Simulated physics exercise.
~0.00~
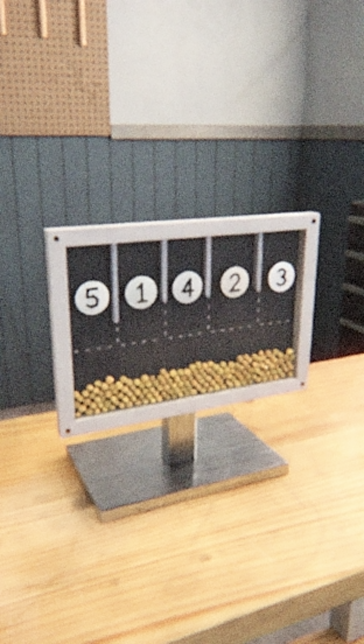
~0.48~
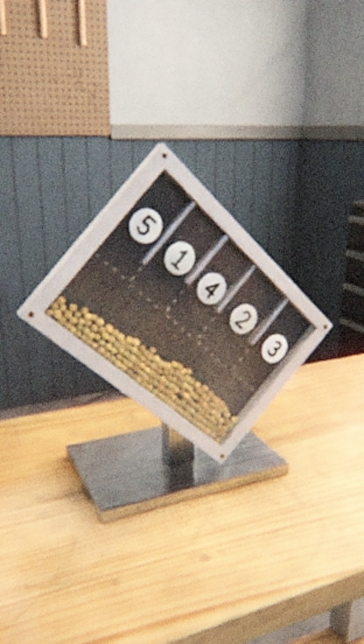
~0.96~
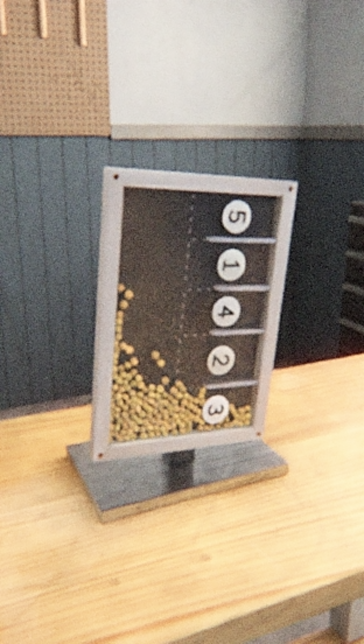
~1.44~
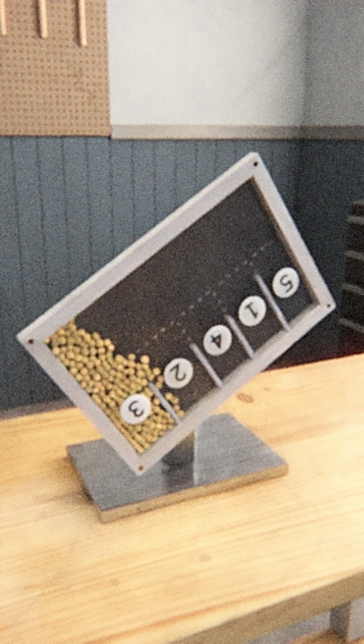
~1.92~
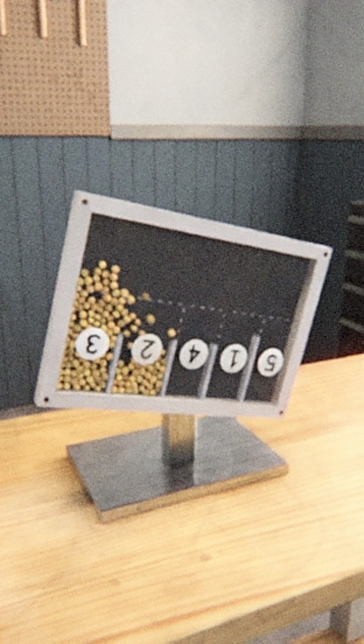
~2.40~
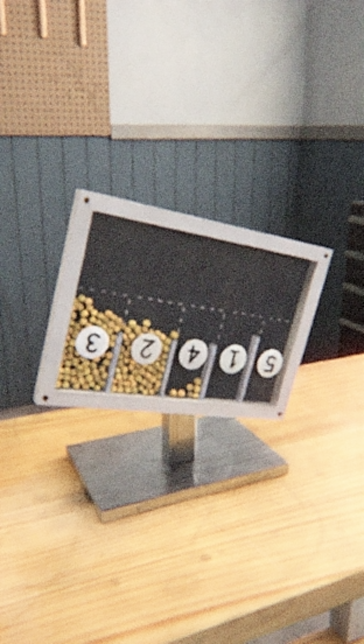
A framed box of pale beads on a metal stand turns clockwise until it is nearly upside down, the beads sliding to its right corner and then tumbling into the numbered pockets, where they settle mostly in pockets three and two, with a few in four.
